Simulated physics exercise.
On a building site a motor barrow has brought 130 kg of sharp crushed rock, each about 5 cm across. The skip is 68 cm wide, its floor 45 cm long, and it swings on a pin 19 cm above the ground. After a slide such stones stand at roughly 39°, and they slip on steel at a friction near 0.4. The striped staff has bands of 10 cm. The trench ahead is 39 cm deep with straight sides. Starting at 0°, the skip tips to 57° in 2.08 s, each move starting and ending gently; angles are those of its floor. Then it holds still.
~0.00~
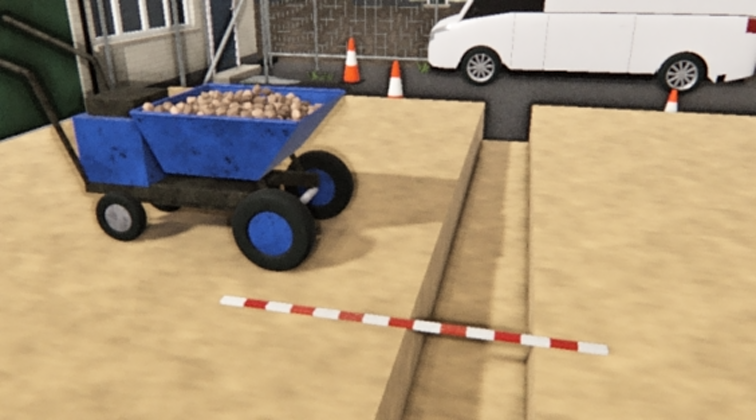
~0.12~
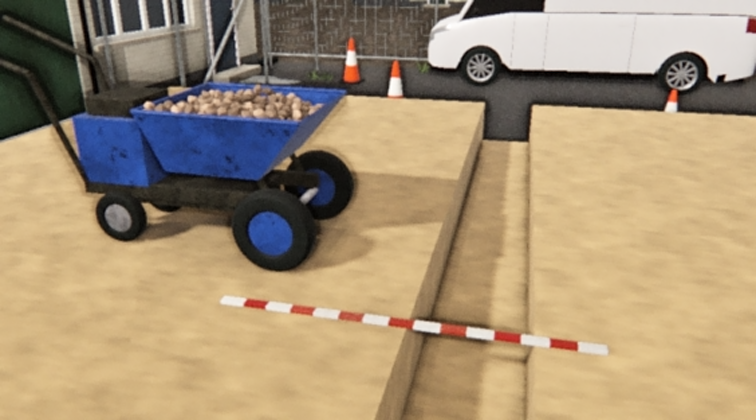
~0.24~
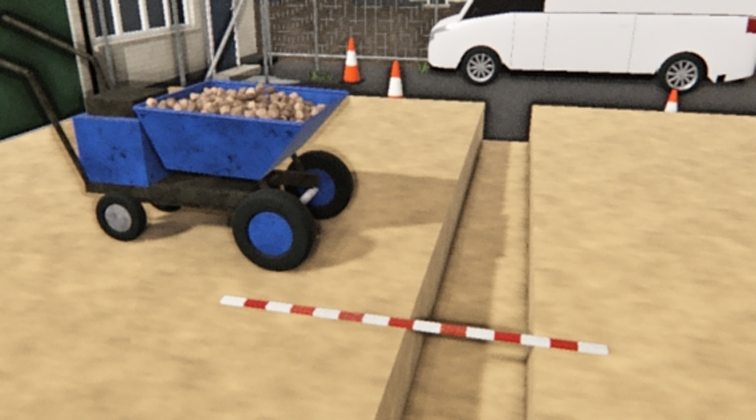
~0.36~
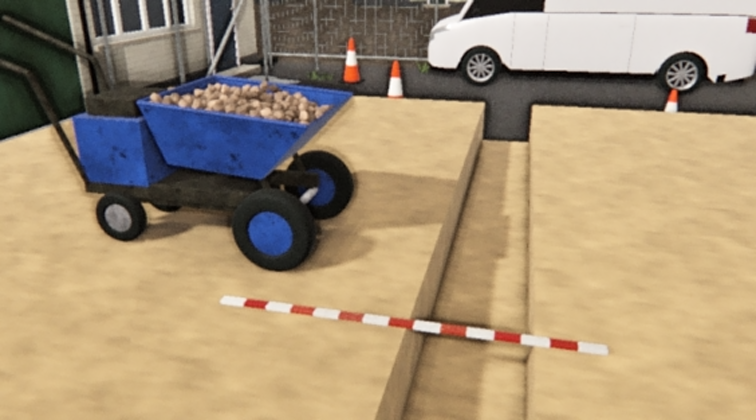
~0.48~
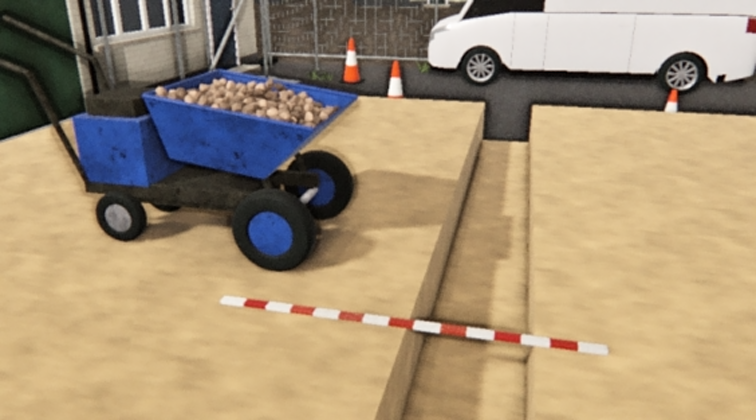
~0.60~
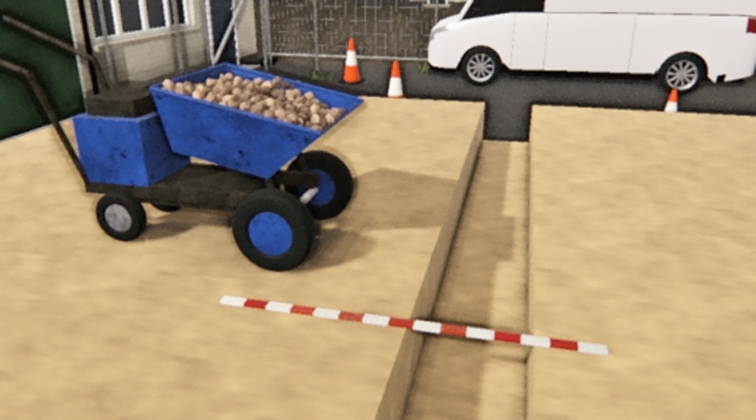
Blue skip of a motor barrow loaded with stones tilting slightly forward to the right beside a straight-sided trench.
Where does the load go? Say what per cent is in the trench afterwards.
Some 18 per cent of it.
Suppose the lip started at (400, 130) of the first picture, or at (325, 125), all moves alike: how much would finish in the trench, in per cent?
Near 25 per cent from the first place, 25 from the second.
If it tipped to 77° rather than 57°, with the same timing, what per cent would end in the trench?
In that case some 85 per cent.
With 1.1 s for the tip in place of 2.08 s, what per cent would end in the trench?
Then about 25 per cent.
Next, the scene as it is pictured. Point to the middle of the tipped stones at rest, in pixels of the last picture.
Near (454, 325).
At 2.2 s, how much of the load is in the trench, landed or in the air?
About 0 per cent by then.
After 1.6 s the floor is at 48°; 100 % in the skip; the foremost stones are at (374, 161).
After 2.2 s the floor is at 57°; 94 % in the skip, 4 % short of the trench, 2 % in the trench; the foremost stones are at (466, 299).
After 2.5 s the floor is at 57°; 85 % in the skip, 7 % short of the trench, 7 % in the trench; the foremost stones are at (509, 337).
After 4.5 s the floor is at 57°; 72 % in the skip, 10 % short of the trench, 18 % in the trench; the foremost stones are at (521, 354).
